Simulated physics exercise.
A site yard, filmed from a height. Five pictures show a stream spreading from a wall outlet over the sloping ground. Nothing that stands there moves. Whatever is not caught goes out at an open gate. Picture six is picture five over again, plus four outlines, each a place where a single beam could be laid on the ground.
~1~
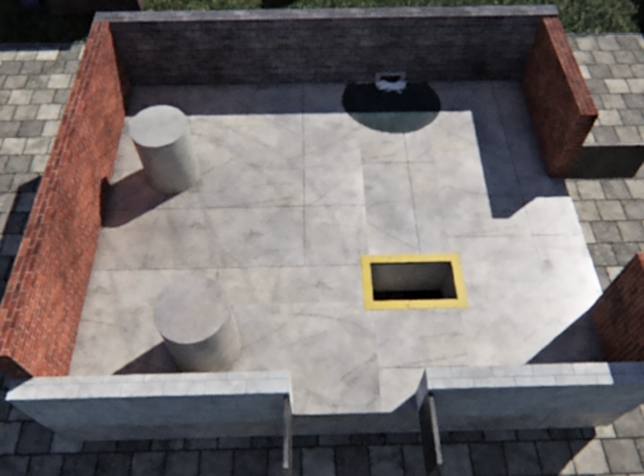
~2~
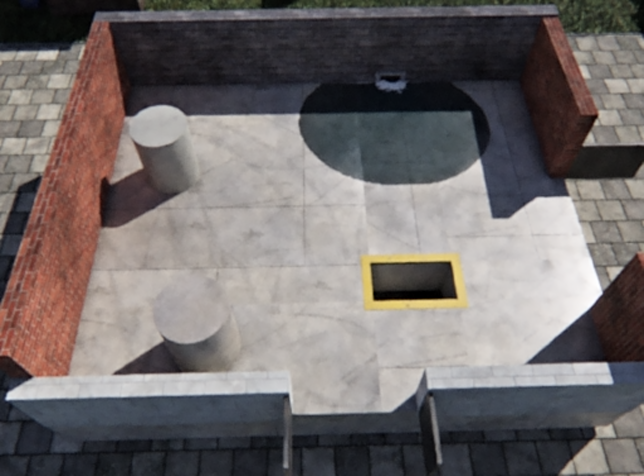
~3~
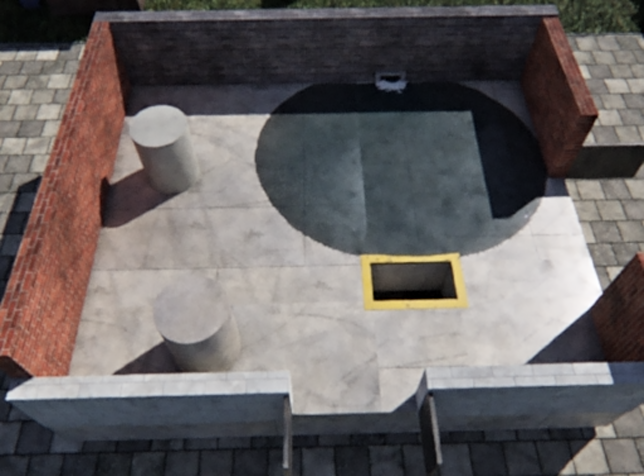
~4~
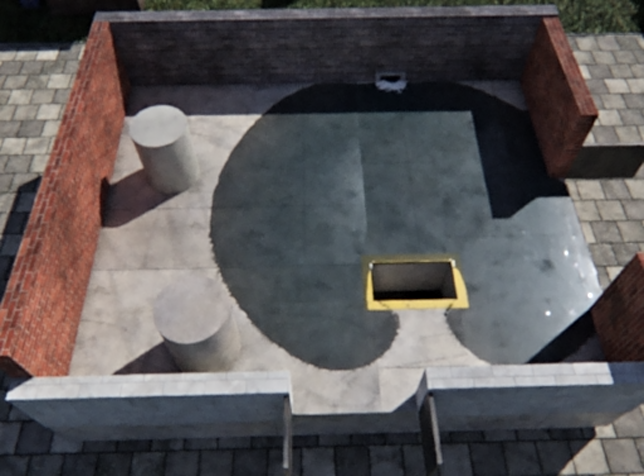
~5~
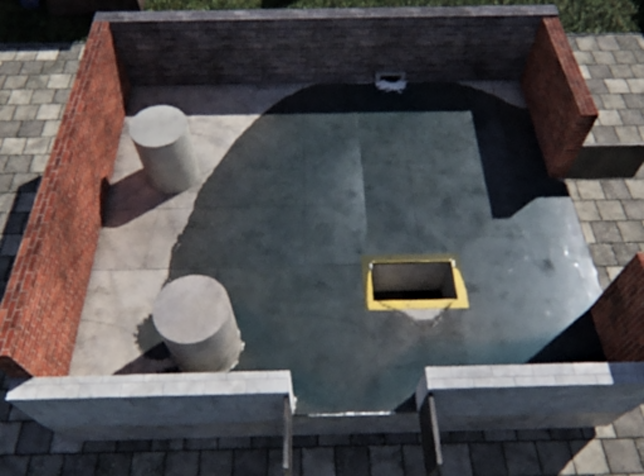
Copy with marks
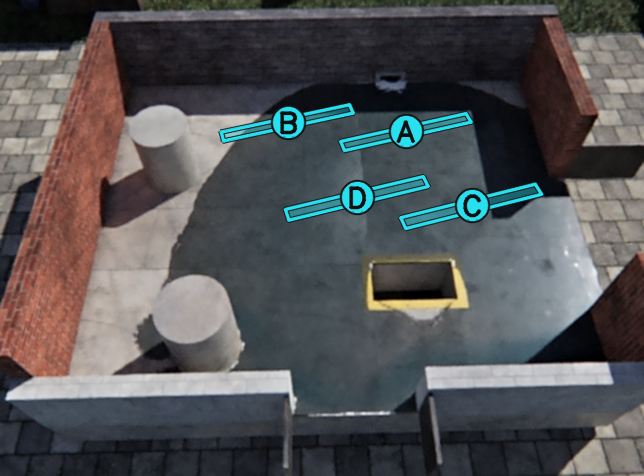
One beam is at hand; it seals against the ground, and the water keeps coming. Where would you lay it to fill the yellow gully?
The best spot is B.
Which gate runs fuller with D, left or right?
More leaves on the left.
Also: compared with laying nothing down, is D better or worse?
It is worse.
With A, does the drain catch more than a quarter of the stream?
No, it does not.
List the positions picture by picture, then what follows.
Outfall at (390, 78); yellow gully at (413, 281); open gate at (568, 238); open gate at (354, 394); water covers 4 % of the ground and shows as far out as (369, 124); yellow gully still dry.
Water covers 16 % of the ground and shows as far out as (398, 182); yellow gully still dry.
Water covers 35 % of the ground and shows as far out as (477, 247); yellow gully still dry.
Water covers 58 % of the ground and shows as far out as (574, 336); yellow gully taking water.
Water covers 70 % of the ground and shows as far out as (165, 346); yellow gully taking water.
On the marked copy, A from (342, 145) to (468, 117); B from (222, 136) to (351, 108); C from (403, 223) to (538, 189); D from (287, 214) to (425, 181).
Choosing A, about 15 % of the stream runs into the yellow gully, about 84 % out by the gates.
Choosing B, about 30 % of the stream runs into the yellow gully, about 69 % out by the gates.
Choosing C, about 11 % of the stream runs into the yellow gully, about 87 % out by the gates.
Choosing D, about 14 % of the stream runs into the yellow gully, about 85 % out by the gates.
